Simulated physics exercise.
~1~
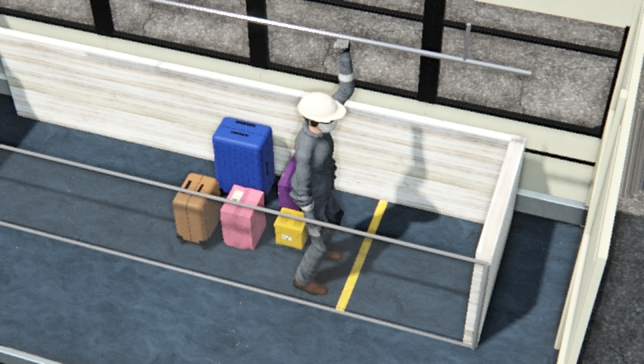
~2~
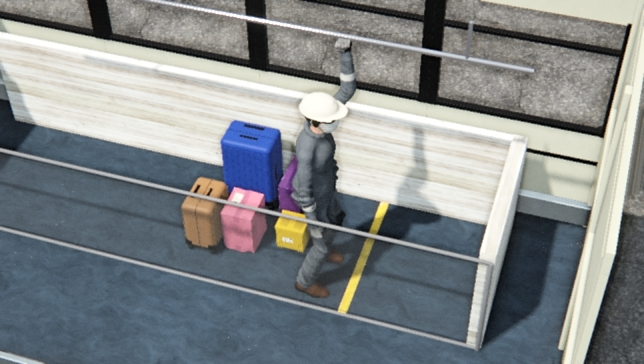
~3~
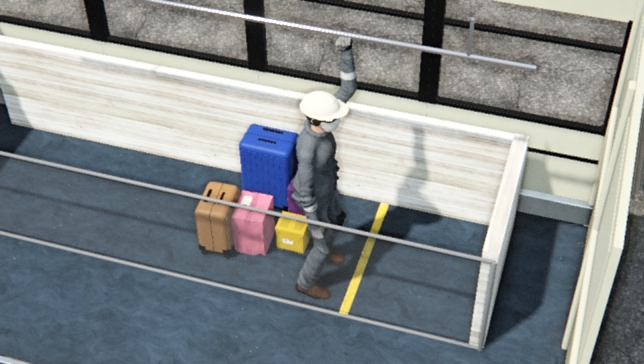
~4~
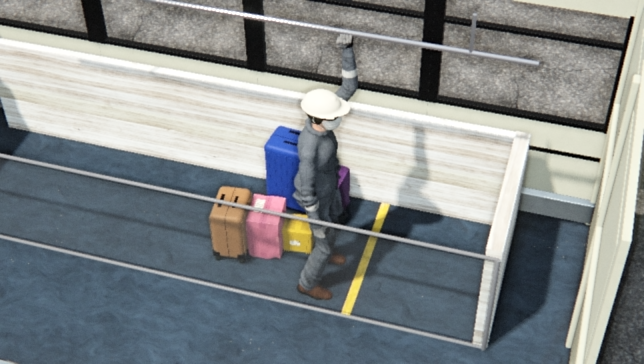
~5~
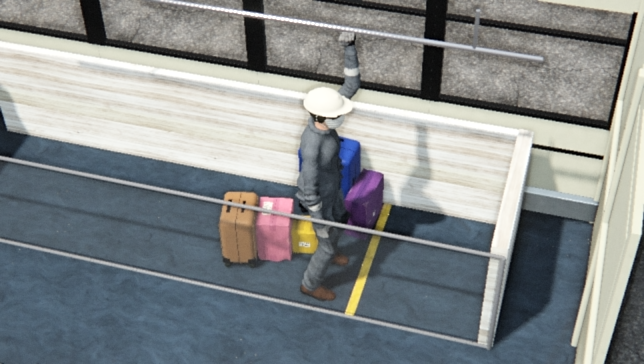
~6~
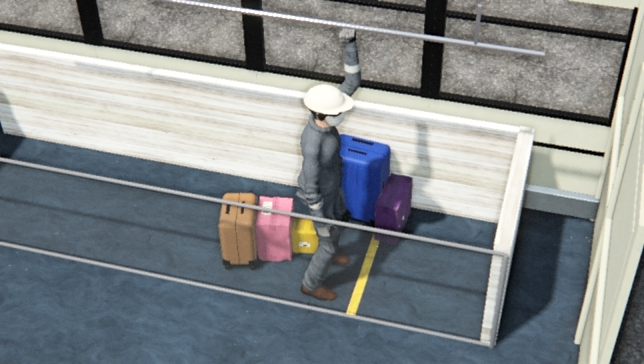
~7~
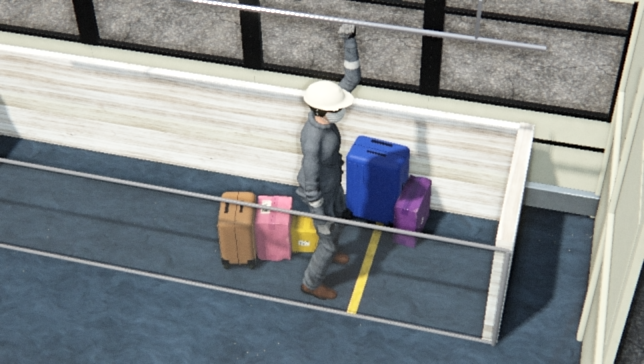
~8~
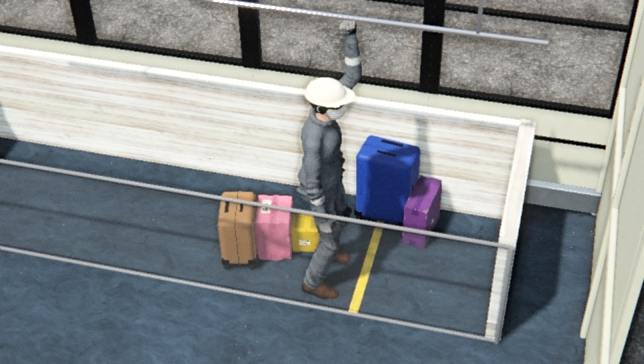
Five cases and bags stand upright on the blue floor of a tram bay, seen from above, left of a yellow line and around a standing person in grey with a white hat who holds an overhead rail. The tall blue case, the brown case, the pink pack and the yellow tub begin sliding right, and the purple one emerges from behind the person. The brown, pink and yellow pieces soon stop short of the line. The blue and purple ones slide on along the pale wall, then slow. Both finish upright, the purple one beyond the line, while the person stays put.
